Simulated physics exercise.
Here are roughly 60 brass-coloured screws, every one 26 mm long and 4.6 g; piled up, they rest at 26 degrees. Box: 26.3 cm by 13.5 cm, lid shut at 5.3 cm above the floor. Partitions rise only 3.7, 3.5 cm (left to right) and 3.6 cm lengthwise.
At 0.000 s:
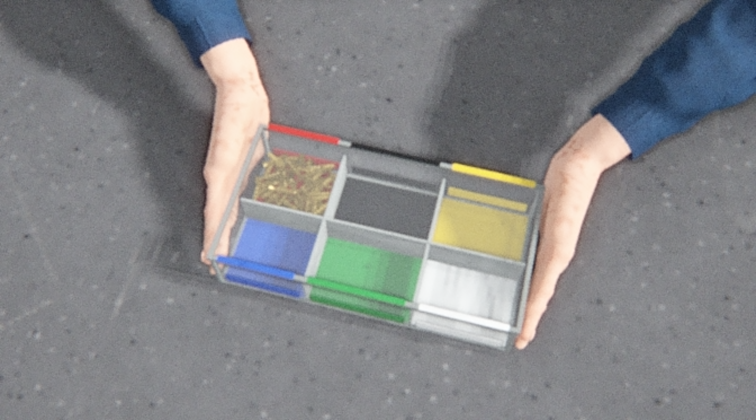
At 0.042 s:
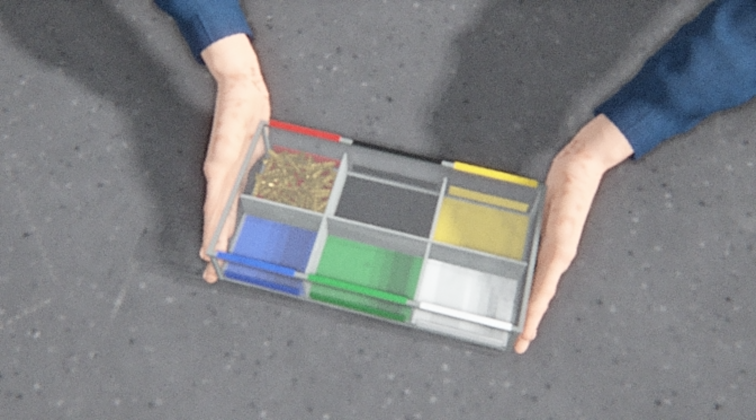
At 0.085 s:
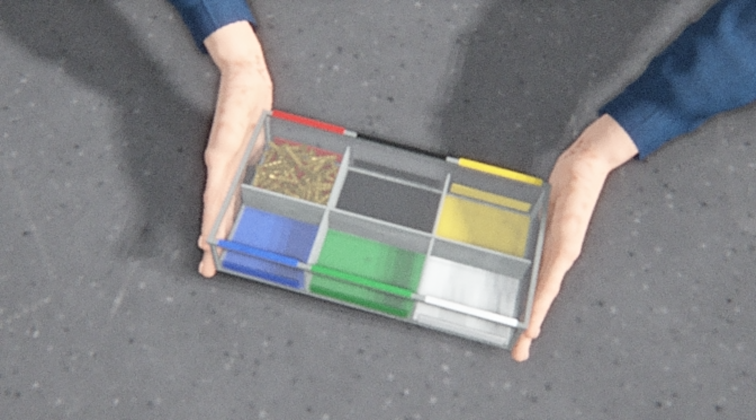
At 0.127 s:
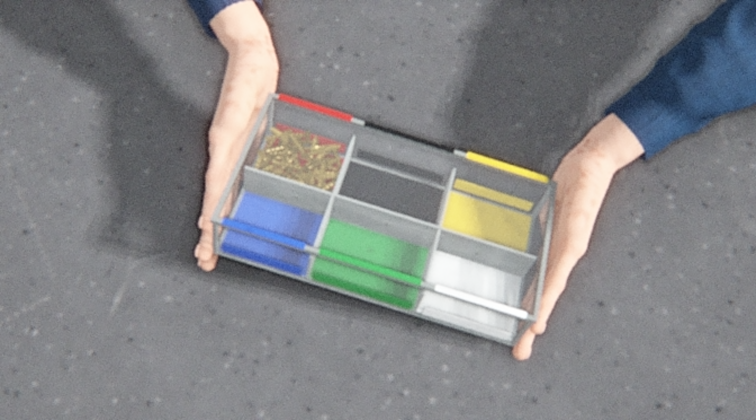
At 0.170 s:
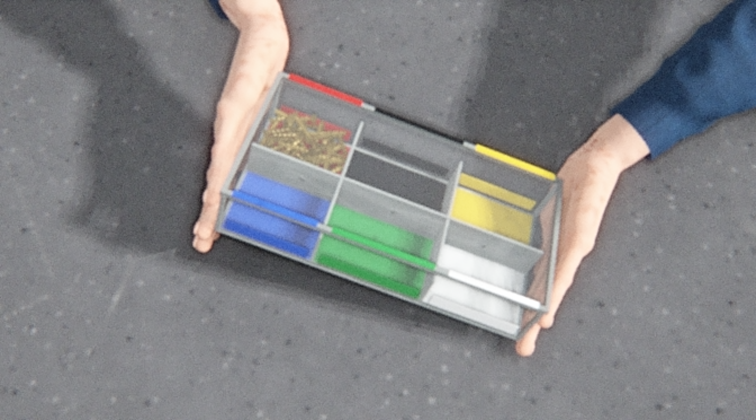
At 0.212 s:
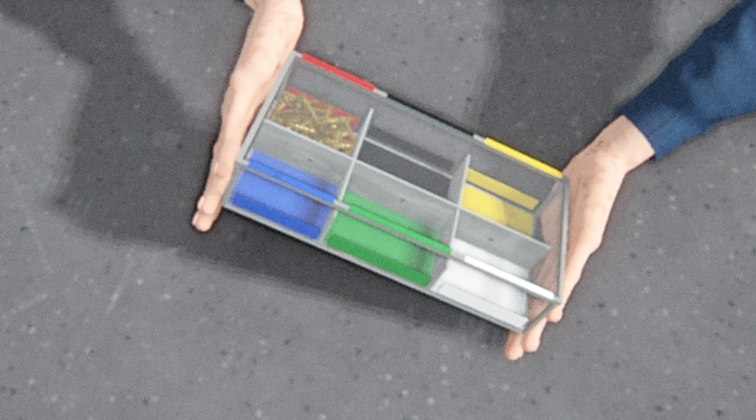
A clear divided box of brass-coloured screws tilts steadily between two hands above a grey floor.
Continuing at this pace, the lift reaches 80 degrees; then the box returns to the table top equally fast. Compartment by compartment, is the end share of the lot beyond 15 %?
Red: Beyond; blue: Not beyond; green: Not beyond; yellow: Not beyond; white: Not beyond; black: Not beyond.
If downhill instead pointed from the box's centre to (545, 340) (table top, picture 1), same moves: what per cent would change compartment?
Roughly 10 % of the pieces.
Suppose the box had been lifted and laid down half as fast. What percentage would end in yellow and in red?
Yellow 0 %, red 95 %.
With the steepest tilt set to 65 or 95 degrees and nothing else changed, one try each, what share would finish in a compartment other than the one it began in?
I'd put them near 5 and 15 percent in that order.
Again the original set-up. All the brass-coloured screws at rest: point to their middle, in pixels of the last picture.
In the last view, approximately (312, 182).
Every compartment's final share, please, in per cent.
Per cent by compartment - red 95, blue 0, green 0, yellow 0, white 0, black 5.
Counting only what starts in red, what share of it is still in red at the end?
I'd put it at roughly 100 per cent.
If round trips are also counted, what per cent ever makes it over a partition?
That share comes to about 5 per cent.
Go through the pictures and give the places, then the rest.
In the first picture, box tilt 0 degrees, front corners at (212, 256) and (516, 329); red 100 %.
In the second picture, box tilt 1 degrees, front corners at (212, 252) and (518, 328).
In the third picture, box tilt 5 degrees, front corners at (213, 240) and (523, 324), lowest corner right back.
In the fourth picture, box tilt 11 degrees, front corners at (217, 219) and (532, 317), lowest corner right back.
In the fifth picture, box tilt 17 degrees, front corners at (226, 191) and (544, 308), lowest corner right back.
In the sixth picture, box tilt 24 degrees, front corners at (241, 161) and (557, 299), lowest corner right back; red 100 %. The box's pace is about 160 degrees a second.
After 0.68 s, tilt 78 degrees; red 95 %, black 5 %.
After 0.99 s, tilt 32 degrees; red 95 %, black 5 %.
After 1.40 s, tilt 0 degrees; red 95 %, black 5 %.
In the end, at 1.9 s, red 95 %, blue 0 %, green 0 %, yellow 0 %, white 0 %, black 5 %.
